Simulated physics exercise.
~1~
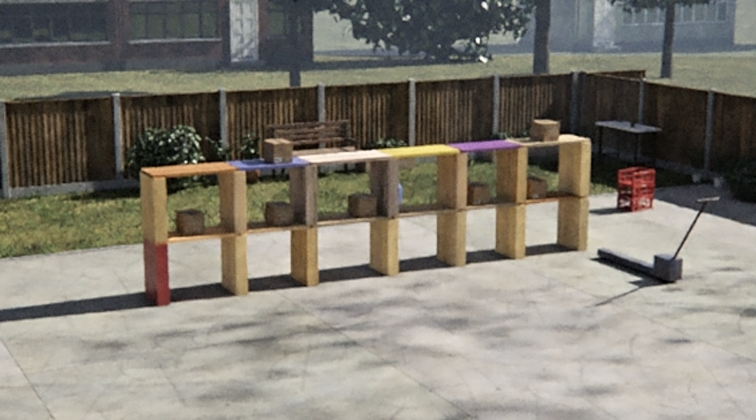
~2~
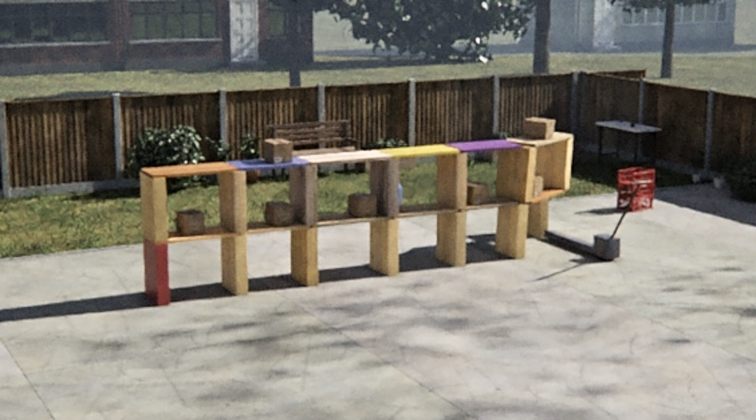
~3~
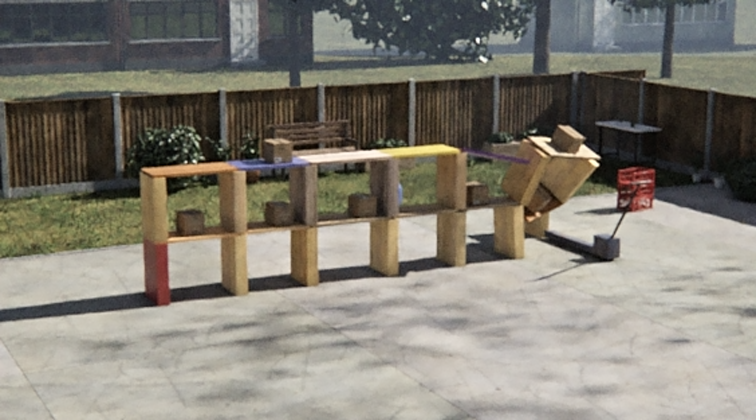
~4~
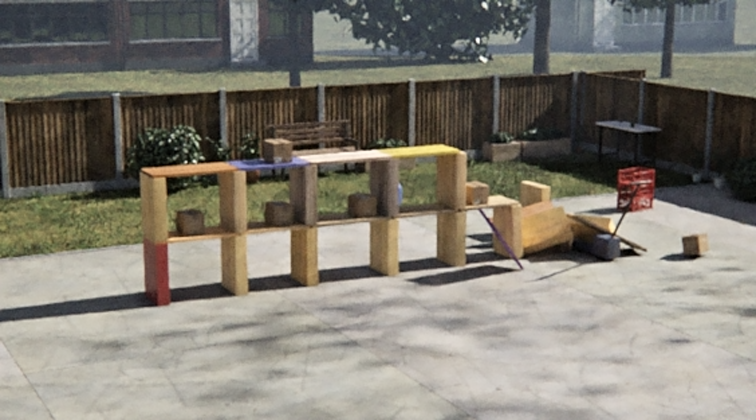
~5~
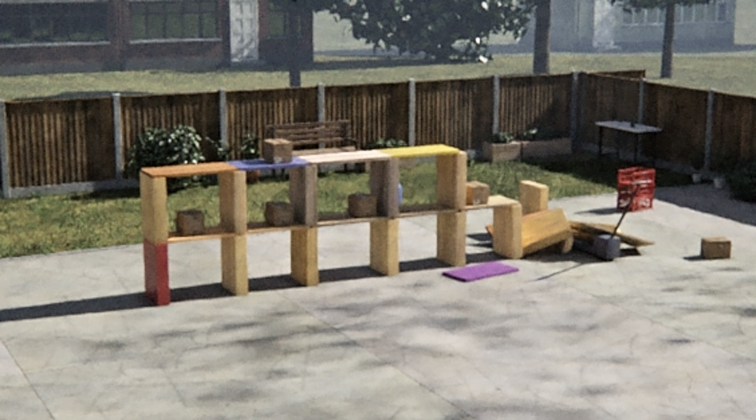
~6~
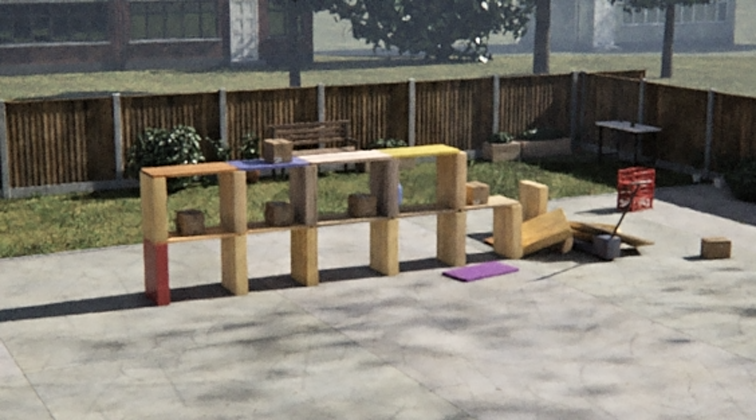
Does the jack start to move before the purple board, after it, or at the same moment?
The jack starts to move first. It has already slid in at the foot of the shelving while the purple board is still in place, and only afterwards does the board begin to tilt.
